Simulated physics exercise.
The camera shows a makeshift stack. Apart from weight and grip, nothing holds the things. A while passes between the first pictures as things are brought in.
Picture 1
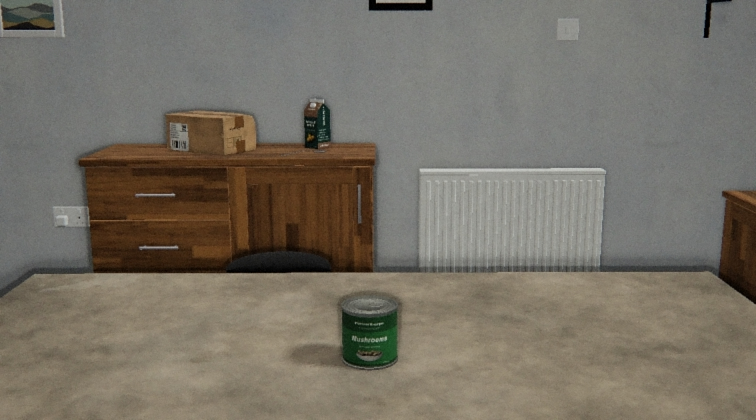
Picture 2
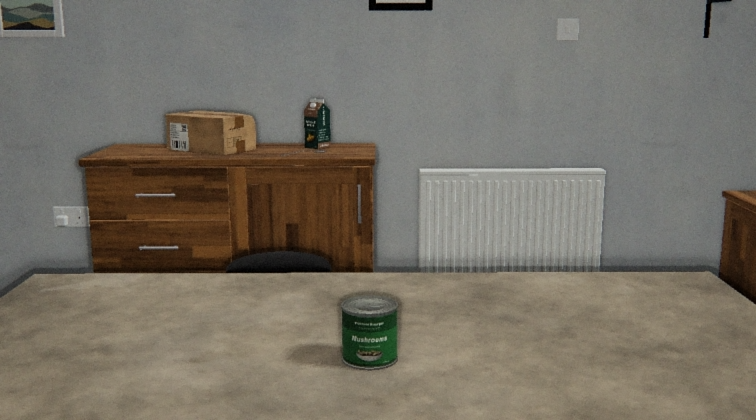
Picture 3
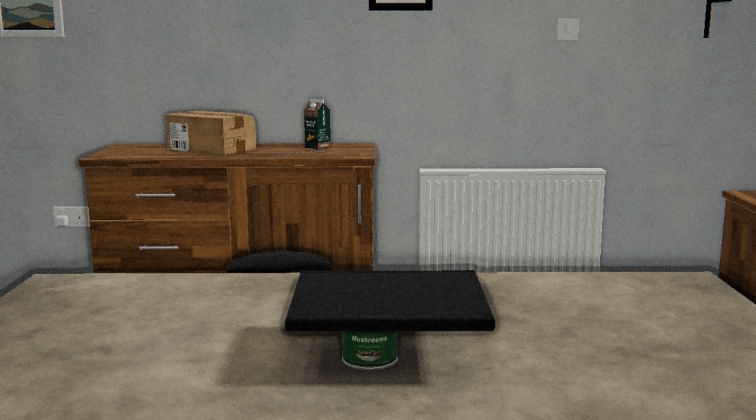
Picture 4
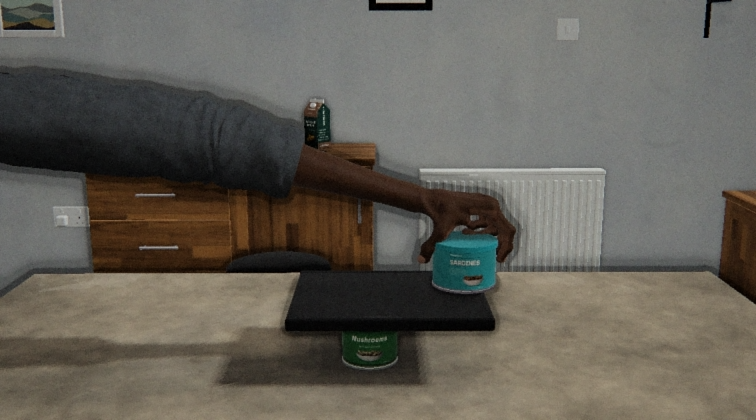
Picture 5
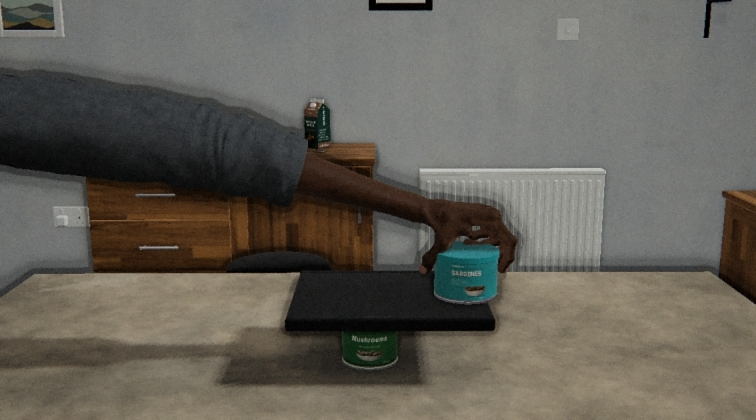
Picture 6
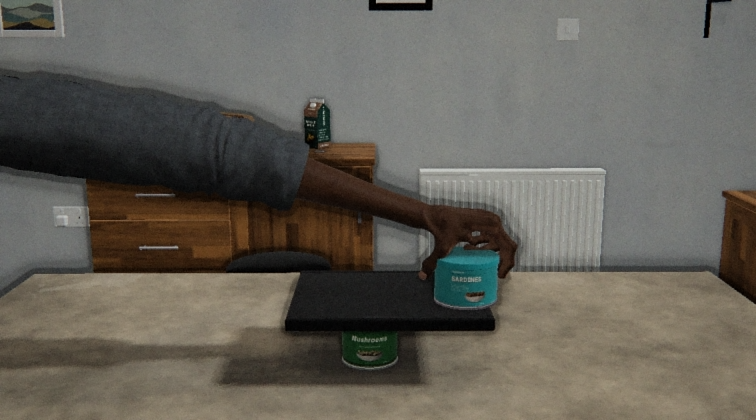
A black lid appears on top of a green can standing on a table, its right side extending well past the can. An arm in a grey sleeve then reaches in from the left, lowers a turquoise tub a short way onto the lid's right end, and keeps hold of it.
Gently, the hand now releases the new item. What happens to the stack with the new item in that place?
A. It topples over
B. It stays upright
It topples over.
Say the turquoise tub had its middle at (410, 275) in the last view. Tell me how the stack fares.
The stack then collapses.
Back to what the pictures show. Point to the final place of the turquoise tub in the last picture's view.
Roughly at pixel (521, 339).
Then, 0.30 s later than the last frame, turquoise tub now fallen; black lid tilted by 43°.
Then, 0.40 s later than the last frame, black lid tilted by 42°.
Then, 1.10 s later than the last frame, black lid tilted by 36°.
When it is over, fallen, turquoise tub; lying over in the stack, black lid; green tin as before. End places, in pixels of the last picture, turquoise tub near (521, 339). The stack comes apart.
